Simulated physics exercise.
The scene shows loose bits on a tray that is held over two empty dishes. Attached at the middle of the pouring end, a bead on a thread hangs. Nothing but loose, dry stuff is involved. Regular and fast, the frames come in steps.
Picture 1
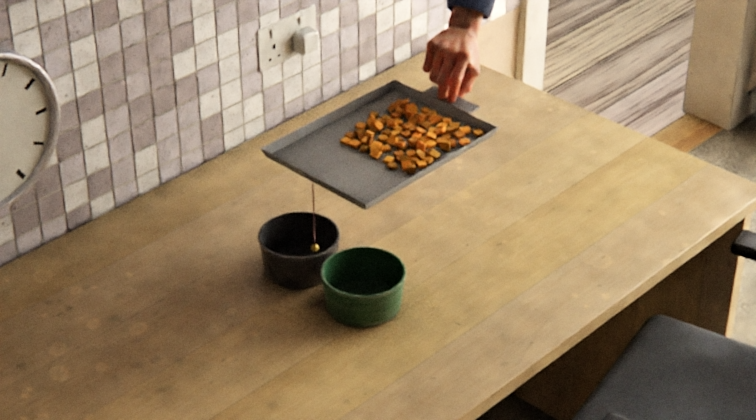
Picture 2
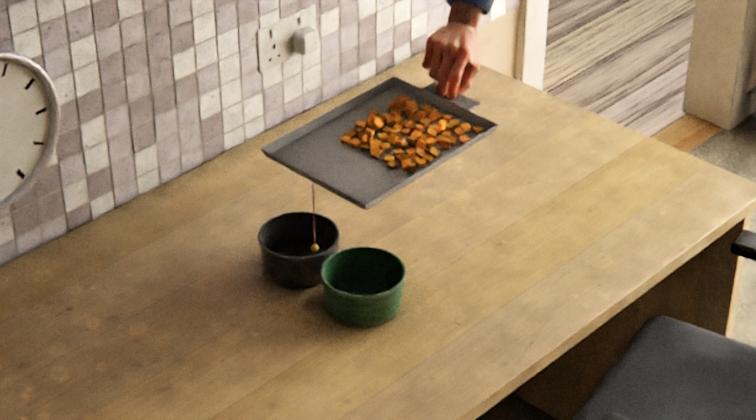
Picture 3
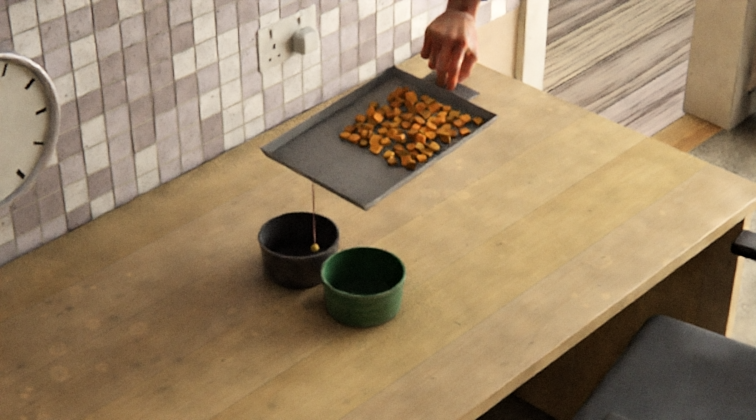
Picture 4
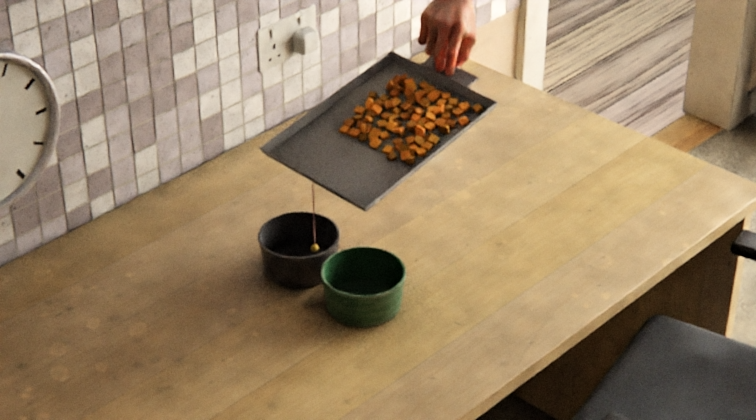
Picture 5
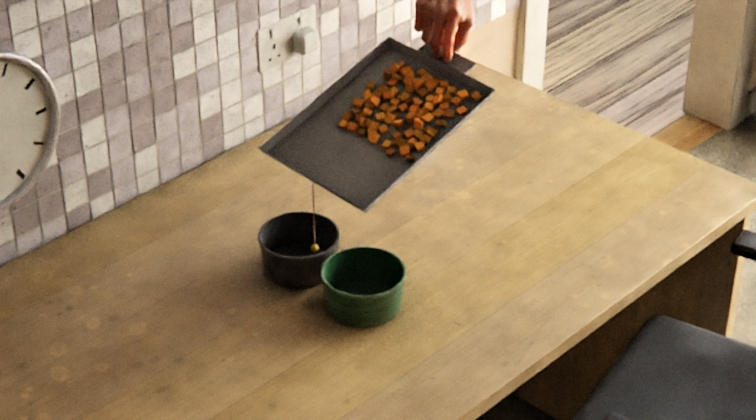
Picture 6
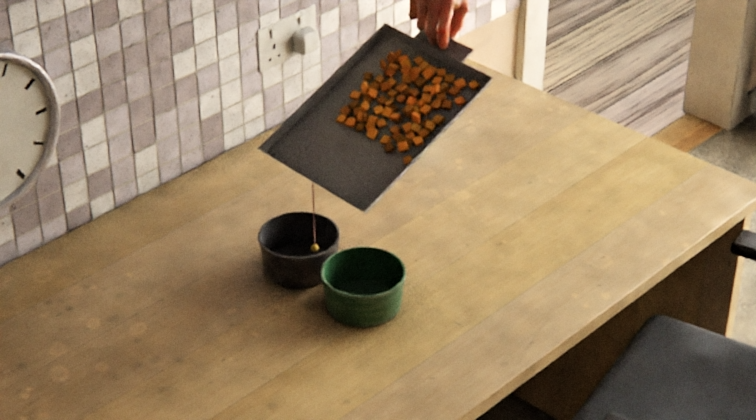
A hand grips the far end of a dark grey tray scattered with small orange-brown crackers, held above a pale wooden table seen from above at an angle. A black dish and a green dish sit below, near a tiled wall with a socket and clock, while a bead hangs on a thread. The hand steadily raises its end, steepening the tray, and a few crackers shift slightly.
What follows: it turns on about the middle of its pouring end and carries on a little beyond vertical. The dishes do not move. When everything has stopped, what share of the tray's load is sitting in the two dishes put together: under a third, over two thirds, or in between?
Under a third.
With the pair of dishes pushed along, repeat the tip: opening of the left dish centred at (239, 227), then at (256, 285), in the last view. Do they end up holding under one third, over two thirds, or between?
First: Less than a third; second: The middle third.
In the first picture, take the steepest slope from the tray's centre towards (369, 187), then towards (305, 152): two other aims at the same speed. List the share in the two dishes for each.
I'd say some 50 in a hundred at first, then 50 in a hundred.
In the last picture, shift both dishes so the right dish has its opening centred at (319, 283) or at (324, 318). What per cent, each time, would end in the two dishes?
It comes to roughly 50 per cent in one try and roughly 60 per cent in the next.
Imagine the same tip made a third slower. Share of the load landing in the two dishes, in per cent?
I'd expect near 20 per cent.
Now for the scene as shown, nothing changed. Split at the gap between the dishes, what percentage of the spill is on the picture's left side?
That comes to about 80 per cent of the pieces.
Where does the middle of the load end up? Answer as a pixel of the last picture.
Around (299, 339).
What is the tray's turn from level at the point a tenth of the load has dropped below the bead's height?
I'd put it at about 80 degrees.
Soon, tray tipped steeply; most on the tray; a small part in the air.
A while on, tray tipped past a quarter turn; a small part in the right dish; most outside both; a small part in the air.
Towards the end, tray tipped past a quarter turn; a small part in the right dish; most outside both.
Finally, tray tipped past a quarter turn; a small part in the right dish; none in the left dish; most outside both.
